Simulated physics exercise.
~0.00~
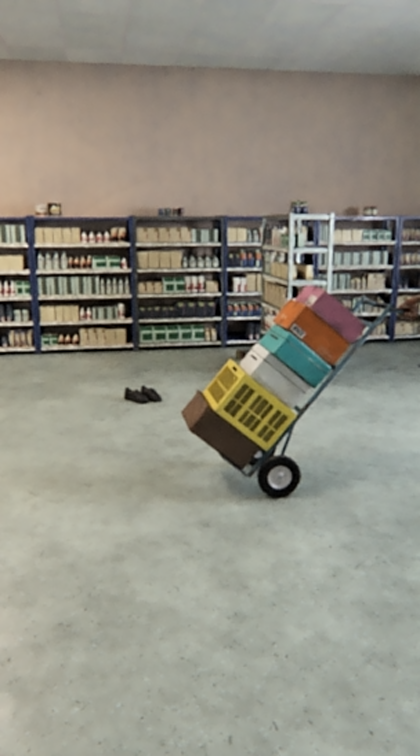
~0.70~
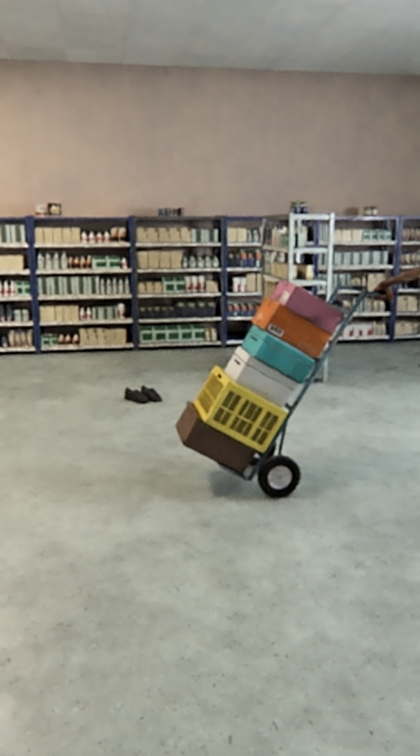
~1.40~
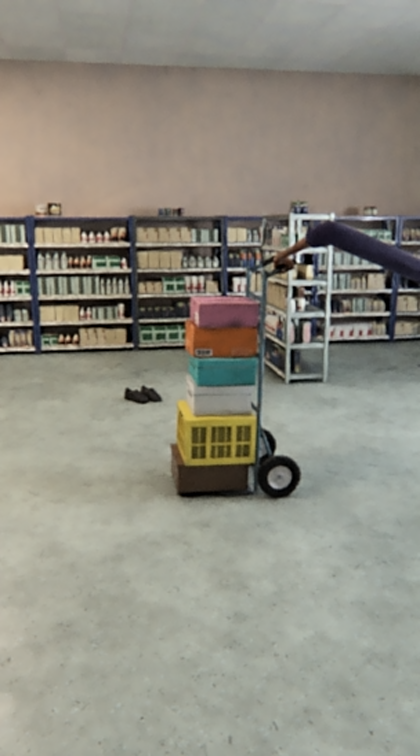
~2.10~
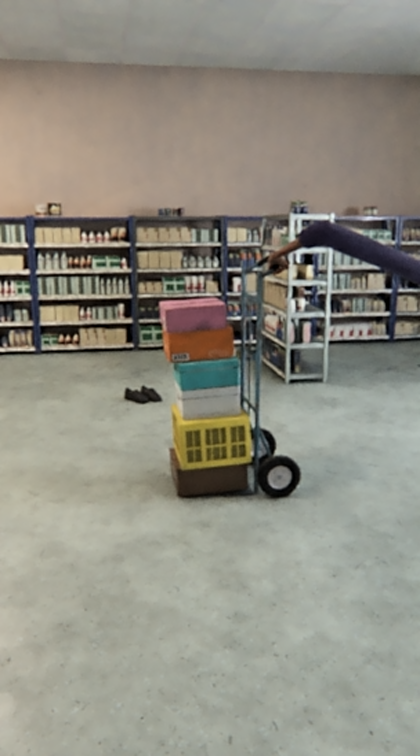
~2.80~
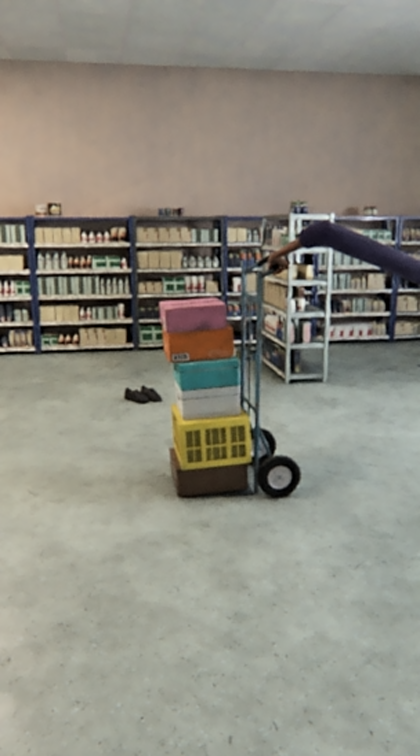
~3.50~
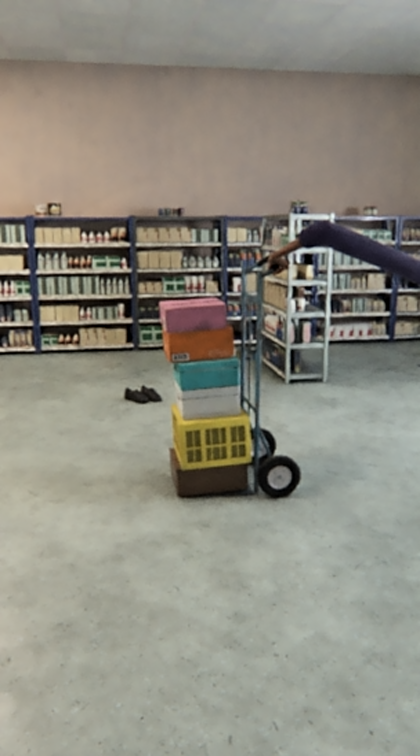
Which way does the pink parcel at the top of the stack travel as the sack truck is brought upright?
The pink parcel moves to the left, ending up leaning out on that side at the top of the stack.
